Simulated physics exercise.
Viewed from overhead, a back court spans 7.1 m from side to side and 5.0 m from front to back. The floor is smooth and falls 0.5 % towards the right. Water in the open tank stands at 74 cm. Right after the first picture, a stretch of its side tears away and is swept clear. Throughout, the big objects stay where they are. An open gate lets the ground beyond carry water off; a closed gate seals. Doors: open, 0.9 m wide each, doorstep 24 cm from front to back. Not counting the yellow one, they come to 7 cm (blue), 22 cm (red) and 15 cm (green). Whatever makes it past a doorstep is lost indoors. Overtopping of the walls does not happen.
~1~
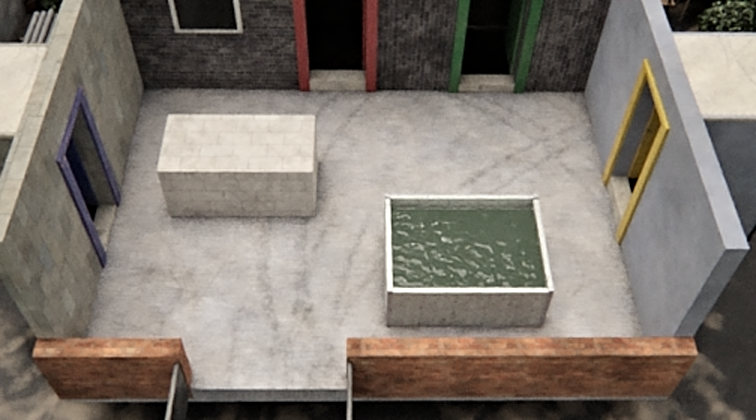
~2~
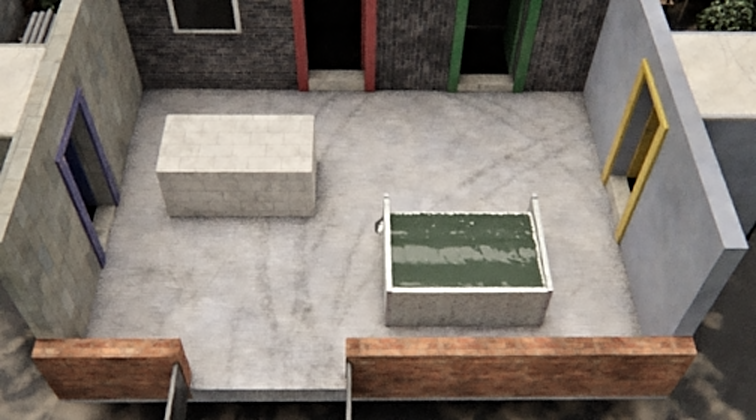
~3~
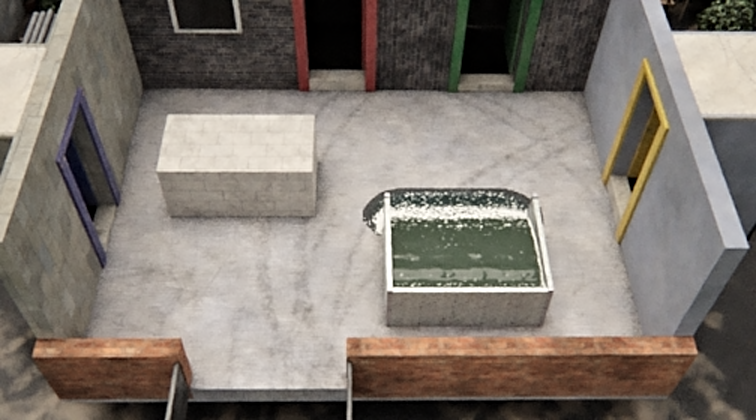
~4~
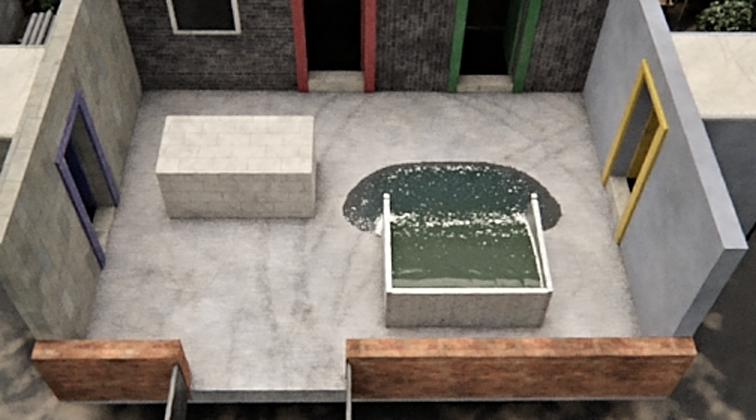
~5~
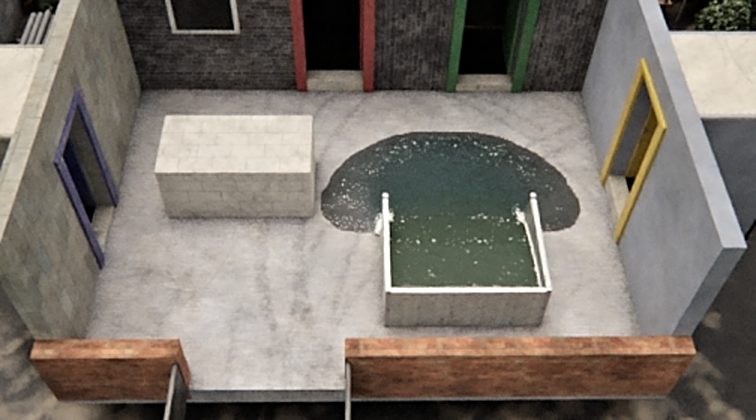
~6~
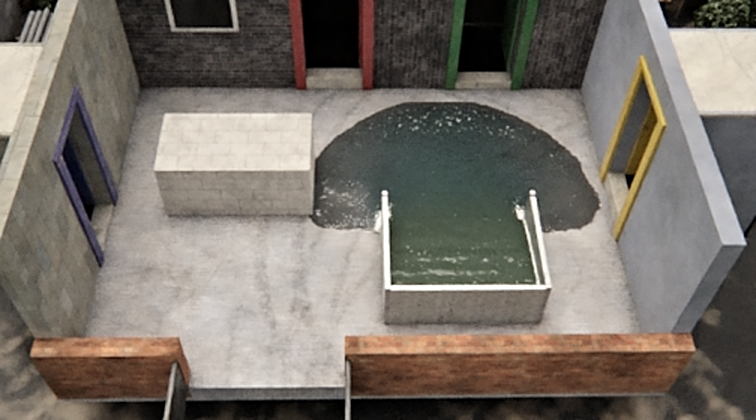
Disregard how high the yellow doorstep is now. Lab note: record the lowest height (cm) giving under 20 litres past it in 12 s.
Lowest height: 5 cm.
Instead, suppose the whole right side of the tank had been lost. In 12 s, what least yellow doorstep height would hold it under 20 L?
Some 24 cm.
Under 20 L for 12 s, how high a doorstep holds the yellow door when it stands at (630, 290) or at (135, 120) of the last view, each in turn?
In turn: Roughly 6.5 cm, roughly 13.0 cm.
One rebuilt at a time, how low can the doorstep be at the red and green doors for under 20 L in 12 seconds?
You'd want some 16 cm at red and some 29 cm at green.
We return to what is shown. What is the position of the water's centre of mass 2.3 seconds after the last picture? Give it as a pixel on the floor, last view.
It lies near (426, 150) in the last picture.
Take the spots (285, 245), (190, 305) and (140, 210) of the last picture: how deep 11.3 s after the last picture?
Depth: About 6, 4, 3 cm.
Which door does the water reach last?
It's the blue one.
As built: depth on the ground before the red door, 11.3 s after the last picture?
About 4.5 centimetres.
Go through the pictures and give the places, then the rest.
Still water, 74 cm deep, in the open tank at (465, 245); the yellow door at (631, 164) is dry, in the first frame.
Water pours out on the far side and has run 0.3 m, to a hidden place; about 9 cm deep outside, 74 cm at the back, in the second frame.
The gap is on the far side, the front 0.7 m out at (391, 194); the back of the open tank holds 67 cm, in the third frame.
Water pours out on the far side and has run 1.3 m, to (406, 167); about 11 cm deep outside, 63 cm at the back, in the fourth frame.
Water pours out on the far side and has run 1.9 m, to (407, 137); about 8 cm deep outside, 60 cm at the back, in the fifth frame.
The gap is on the far side, the front 2.5 m out at (405, 107); the back of the open tank holds 52 cm; the yellow door at (628, 160), 2.3 m from the gap, is still 0.5 m from the nearest water, in the sixth frame.
Then, 0.7 s after the last picture water covers 40 % of the floor, deepest (38 cm) near (434, 94); 3 cm at the yellow door, 0 litres in over its 23 cm doorstep.
Then, 2.3 s after the last picture water covers 50 % of the floor, deepest (26 cm) near (578, 94); 4 cm at the yellow door, 0 litres in over its 23 cm doorstep.
Then, 11.3 s after the last picture water covers 95 % of the floor, deepest (10 cm) near (582, 110); 6 cm at the yellow door, 0 litres in over its 23 cm doorstep.
At the yellow door as built, the water peaked near 10 cm, 3.1 s after the last picture.
Run again over the same 12 s with other heights there, 28 litres in over 4.5 cm, 16 litres over 5.5 cm. The limit of 20 litres is kept from about 5 cm up.
